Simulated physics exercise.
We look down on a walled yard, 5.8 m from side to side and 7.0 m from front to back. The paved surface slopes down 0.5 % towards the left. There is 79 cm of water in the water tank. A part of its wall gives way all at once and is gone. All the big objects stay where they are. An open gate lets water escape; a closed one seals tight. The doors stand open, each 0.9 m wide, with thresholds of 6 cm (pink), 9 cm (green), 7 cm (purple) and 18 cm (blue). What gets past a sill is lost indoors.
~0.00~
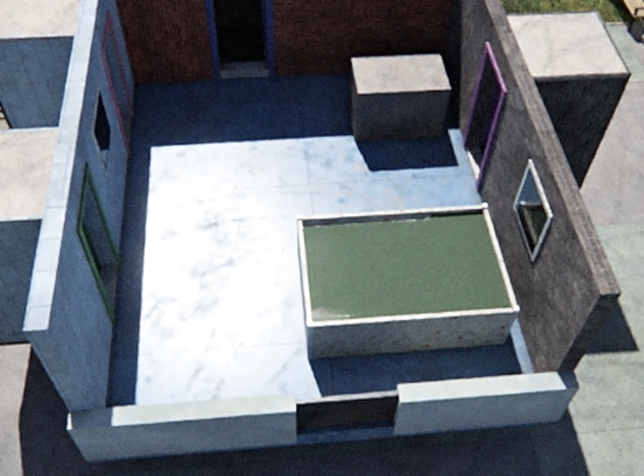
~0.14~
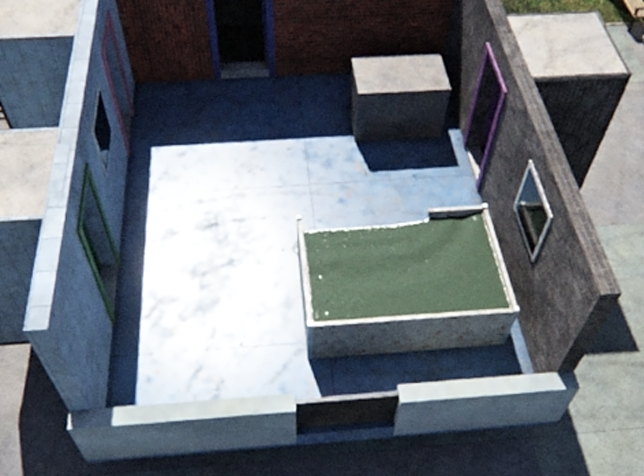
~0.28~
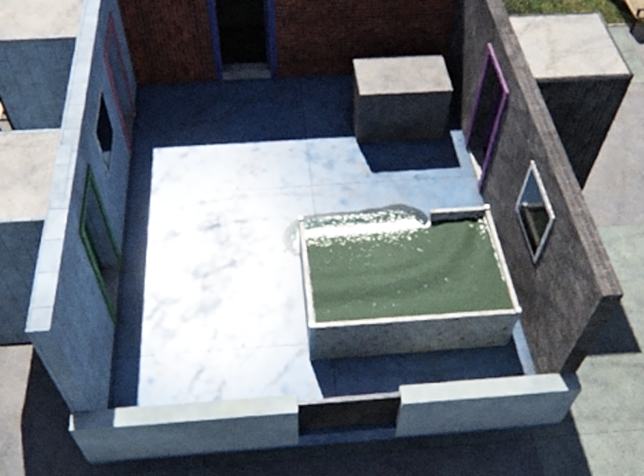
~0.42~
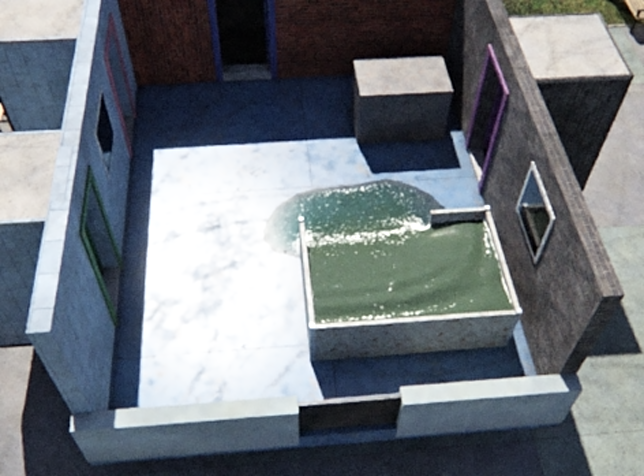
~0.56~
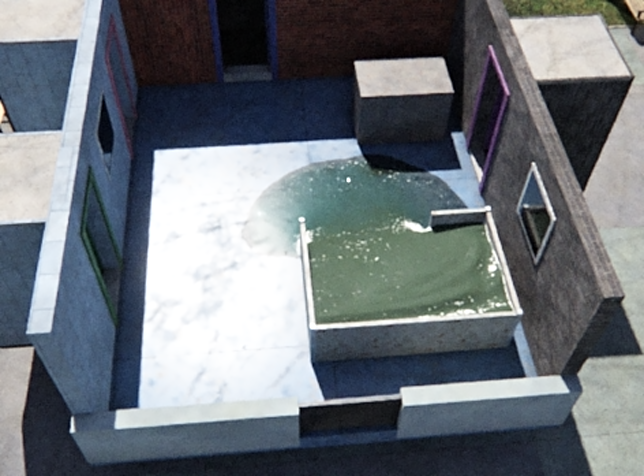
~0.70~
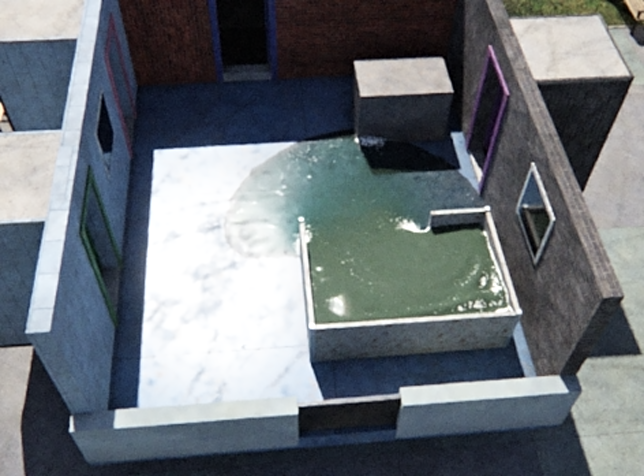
A walled yard held a tank of still green water until part of the tank's far wall vanished, and water poured through the gap, spreading in a widening rounded pool across the pale paving.
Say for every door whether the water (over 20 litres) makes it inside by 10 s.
The water let in: At the pink door it exceeds the limit; at the green door it stays under the limit; at the purple door it goes over the limit; at the blue door it passes the limit.
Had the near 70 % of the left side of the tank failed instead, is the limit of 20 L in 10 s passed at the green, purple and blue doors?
Then: Green above, purple below, blue below.
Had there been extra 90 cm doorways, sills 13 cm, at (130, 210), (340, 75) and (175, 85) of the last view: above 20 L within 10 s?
In turn: Below, past it, over.
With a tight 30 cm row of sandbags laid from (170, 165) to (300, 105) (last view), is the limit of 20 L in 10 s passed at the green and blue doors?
Then: Green below, blue below.
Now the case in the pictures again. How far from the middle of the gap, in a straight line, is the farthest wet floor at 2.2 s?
About 5.6 m.
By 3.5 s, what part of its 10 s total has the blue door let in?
About 85 per cent.
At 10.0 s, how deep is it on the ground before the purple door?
Roughly 6.5 cm deep.
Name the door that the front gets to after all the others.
It is the green one.
After 1.4 s water covers 40 % of the floor and is deepest (44 cm) near (370, 145); pink door not reached, green door not reached, purple door 9 cm at the sill, 0 L in, blue door 9 cm at the sill, 0 L in.
After 2.2 s water covers 55 % of the floor and is deepest (38 cm) near (282, 82); pink door 5 cm at the sill, 0 L in, green door not reached, purple door 19 cm at the sill, 28 L in, blue door 34 cm at the sill, 24 L in.
After 3.5 s water covers 60 % of the floor and is deepest (39 cm) near (138, 89); pink door 22 cm at the sill, 68 L in, green door not reached, purple door 16 cm at the sill, 105 L in, blue door 25 cm at the sill, 97 L in.
After 6.0 s water covers 95 % of the floor and is deepest (18 cm) near (177, 87); pink door 14 cm at the sill, 173 L in, green door 6 cm at the sill, 0 L in, purple door 11 cm at the sill, 181 L in, blue door 16 cm at the sill, 112 L in.
After 10.0 s water covers 100 % of the floor and is deepest (16 cm) near (108, 423); pink door 13 cm at the sill, 302 L in, green door 7 cm at the sill, 0 L in, purple door 7 cm at the sill, 190 L in, blue door 10 cm at the sill, 112 L in.
